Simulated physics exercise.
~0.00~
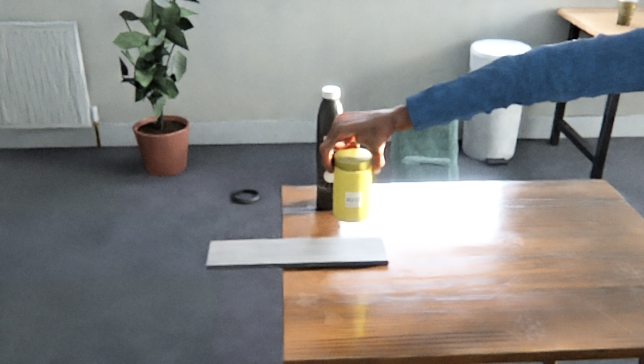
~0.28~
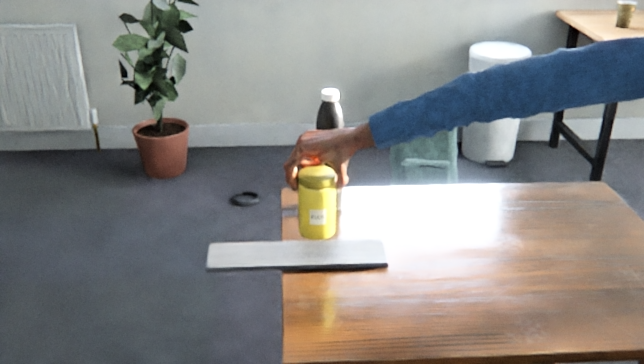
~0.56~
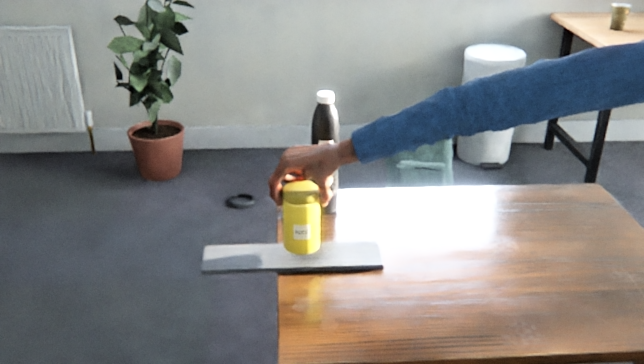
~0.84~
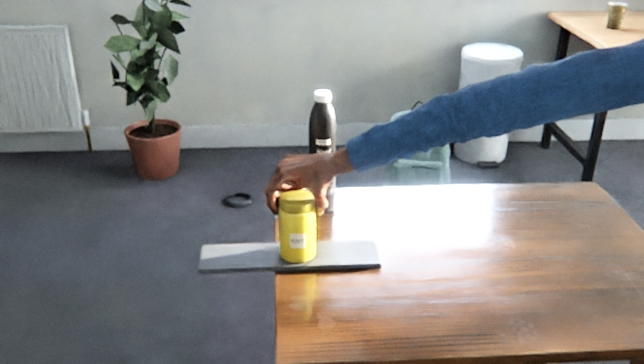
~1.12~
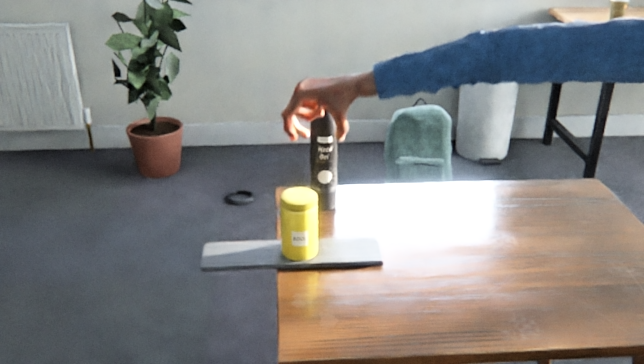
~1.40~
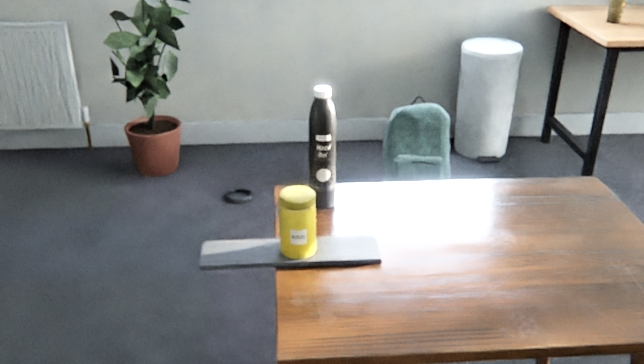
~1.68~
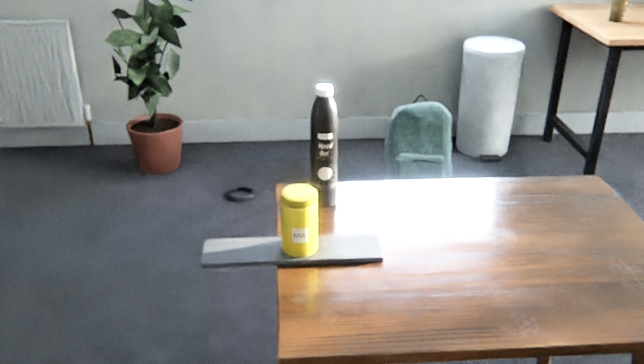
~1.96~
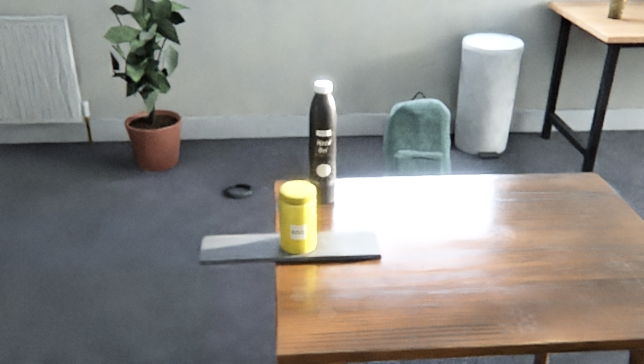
The footage shows a hand moving a yellow jar leftward past a black bottle and setting it on a grey board that sticks out over a wooden table's left end. The hand lets go and withdraws, and the jar stays upright on the balanced board.
